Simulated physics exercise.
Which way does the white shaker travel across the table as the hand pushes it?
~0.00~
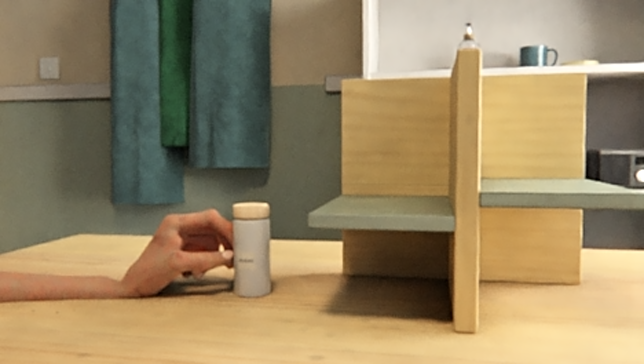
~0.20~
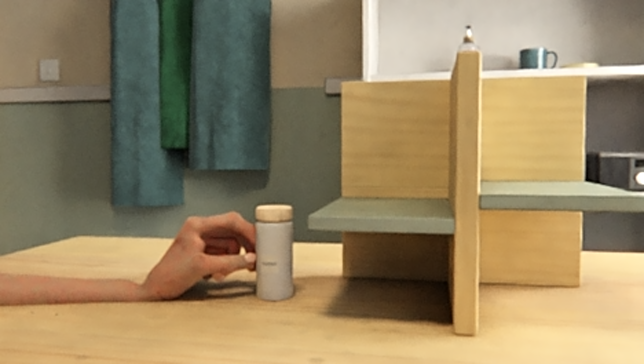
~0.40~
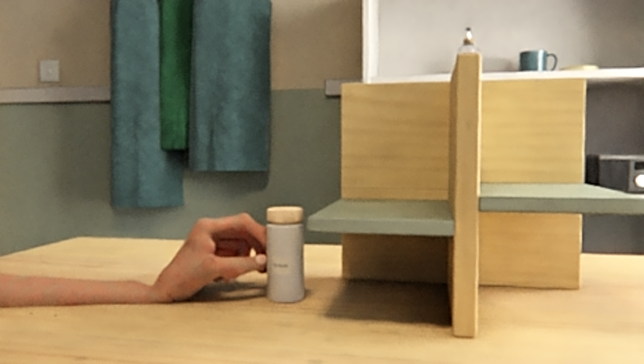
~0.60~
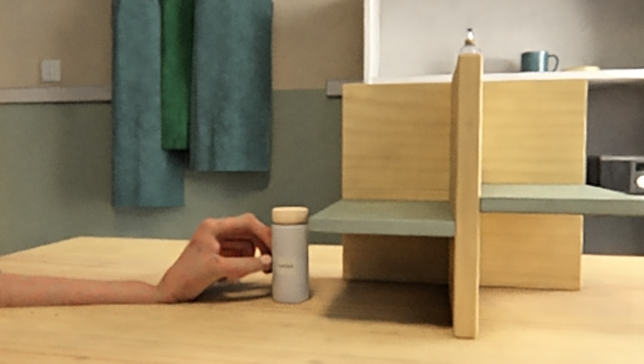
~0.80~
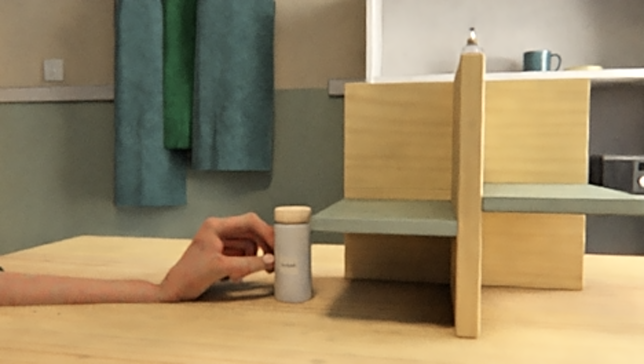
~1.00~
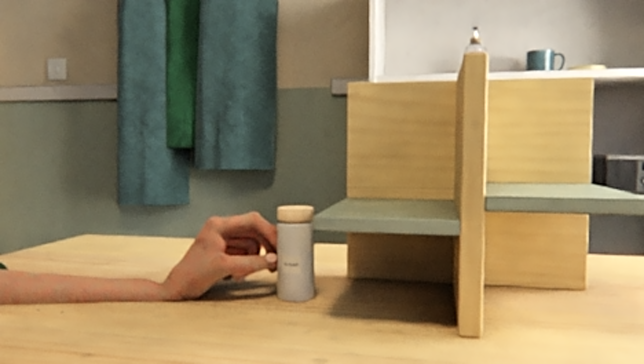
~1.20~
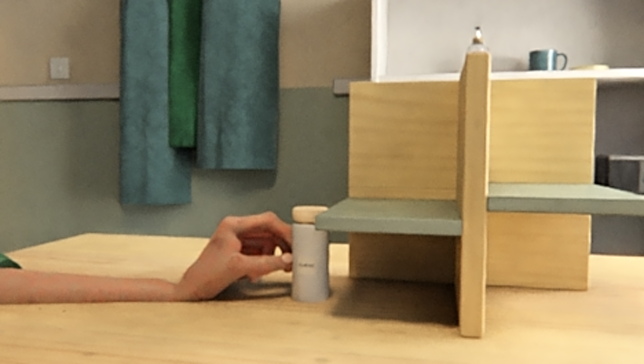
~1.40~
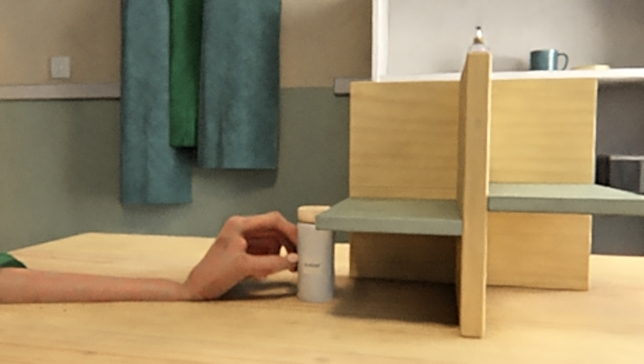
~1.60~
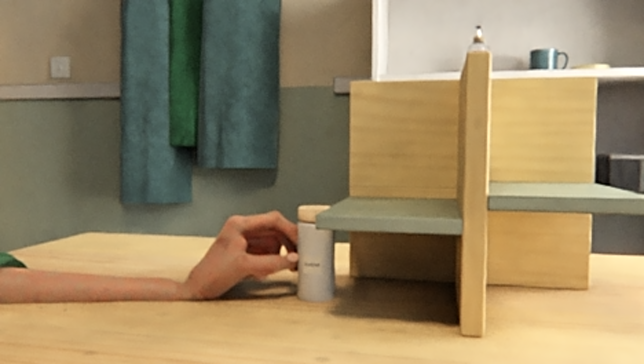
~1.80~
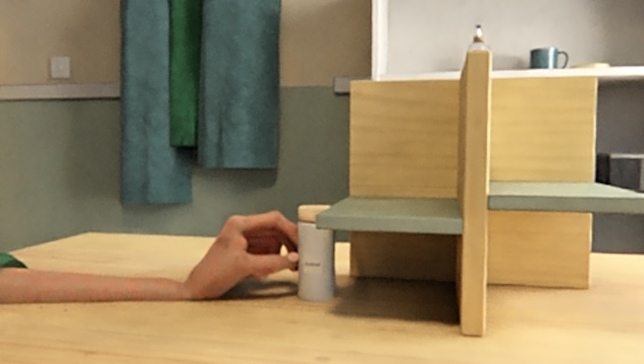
The white shaker moves to the right, towards the space under the grey-green ledge.
A hand reaches in from the left and holds a small white shaker with a pale wooden lid on a light wood table, seen from the side by a slightly swaying camera. To the right stands a wooden unit with grey-green shelves, and behind are teal and green cloths on the left and a blue mug on a white shelf. The hand pushes the upright shaker right across the tabletop in small stages towards the space under the lower ledge. Too tall to pass beneath, it catches at the ledge's edge and stays there upright, the fingers still against it.
